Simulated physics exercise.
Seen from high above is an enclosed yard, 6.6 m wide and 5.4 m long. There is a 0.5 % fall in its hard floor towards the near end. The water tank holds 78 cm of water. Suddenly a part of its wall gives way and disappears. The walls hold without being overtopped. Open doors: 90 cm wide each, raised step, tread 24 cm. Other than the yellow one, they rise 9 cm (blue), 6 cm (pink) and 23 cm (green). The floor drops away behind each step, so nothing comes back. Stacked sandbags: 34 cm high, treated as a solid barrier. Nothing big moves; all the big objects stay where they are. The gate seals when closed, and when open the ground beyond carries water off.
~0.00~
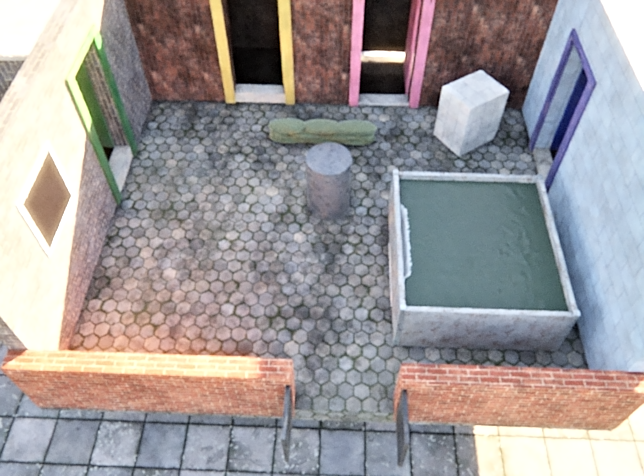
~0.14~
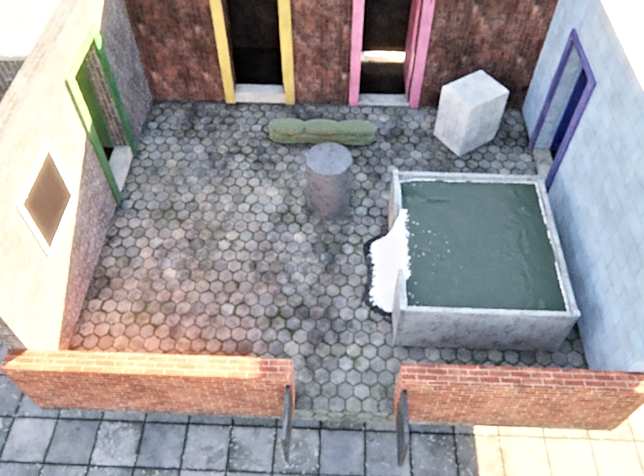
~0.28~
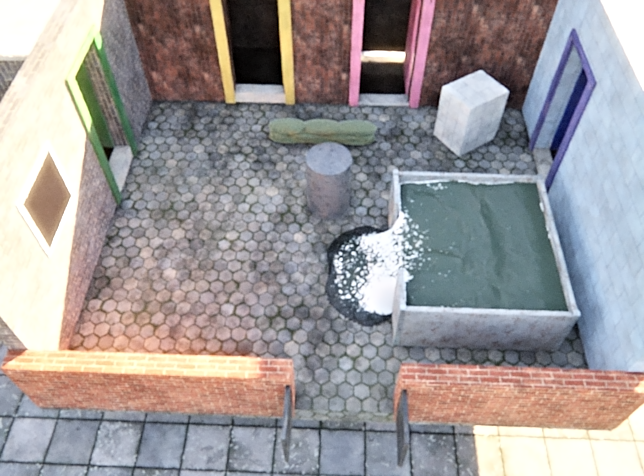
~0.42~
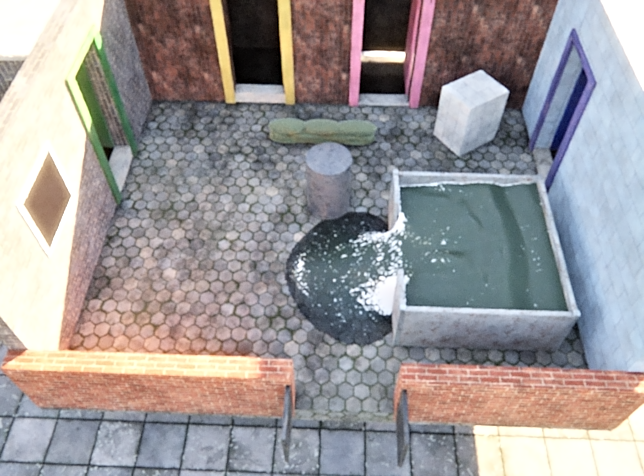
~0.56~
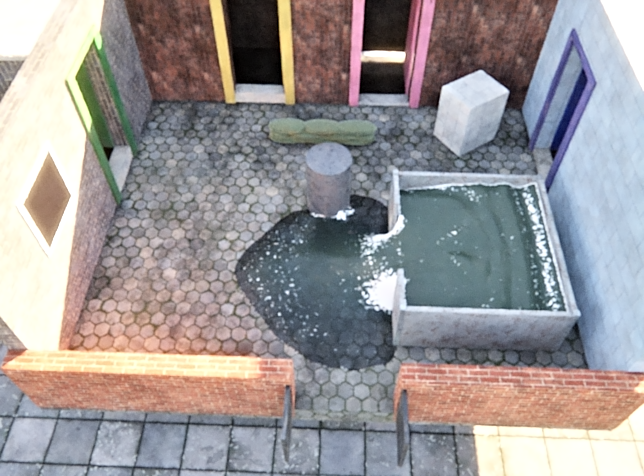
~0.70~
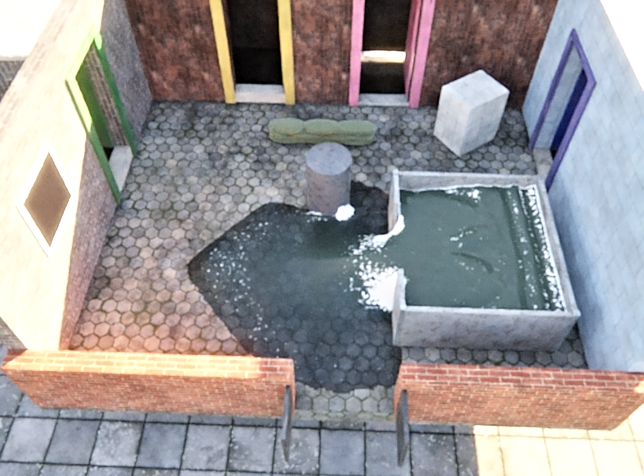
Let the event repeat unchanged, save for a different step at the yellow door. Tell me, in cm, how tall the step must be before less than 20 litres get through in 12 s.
It would have to be roughly 11.5 cm high.
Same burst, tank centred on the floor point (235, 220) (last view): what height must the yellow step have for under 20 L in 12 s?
With that change, some 10.0 centimetres.
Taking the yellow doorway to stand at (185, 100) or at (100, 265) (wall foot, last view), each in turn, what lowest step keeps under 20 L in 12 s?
First place around 21 cm, second around 24 cm.
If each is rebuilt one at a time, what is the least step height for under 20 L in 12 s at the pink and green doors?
Close to 6.5 cm (pink) and close to 18 cm (green).
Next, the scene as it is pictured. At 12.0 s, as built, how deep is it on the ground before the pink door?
Lab note: Depth approx. 10.0 cm.
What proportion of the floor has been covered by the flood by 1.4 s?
I'd say near 45 percent is wet.
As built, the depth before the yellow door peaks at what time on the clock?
It peaks at about 8.5 s.
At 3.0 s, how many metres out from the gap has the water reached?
5.4 metres.
After 1.4 s water covers 45 % of the floor, deepest (38 cm) near (377, 271); it has not reached the yellow door.
After 3.0 s water covers 55 % of the floor, deepest (36 cm) near (149, 371); it has not reached the yellow door.
After 12.0 s water covers 95 % of the floor, deepest (14 cm) near (523, 136); 7 cm at the yellow door, 0 litres in over its 20 cm step.
At the yellow door as built, the water arrived by 3.2 s and peaked near 15 cm at 8.4 s.
Run again over the same 12 s with other heights there, 36 litres in over 10 cm, 6 litres over 13.5 cm. The limit of 20 litres is kept from about 11.5 cm up.
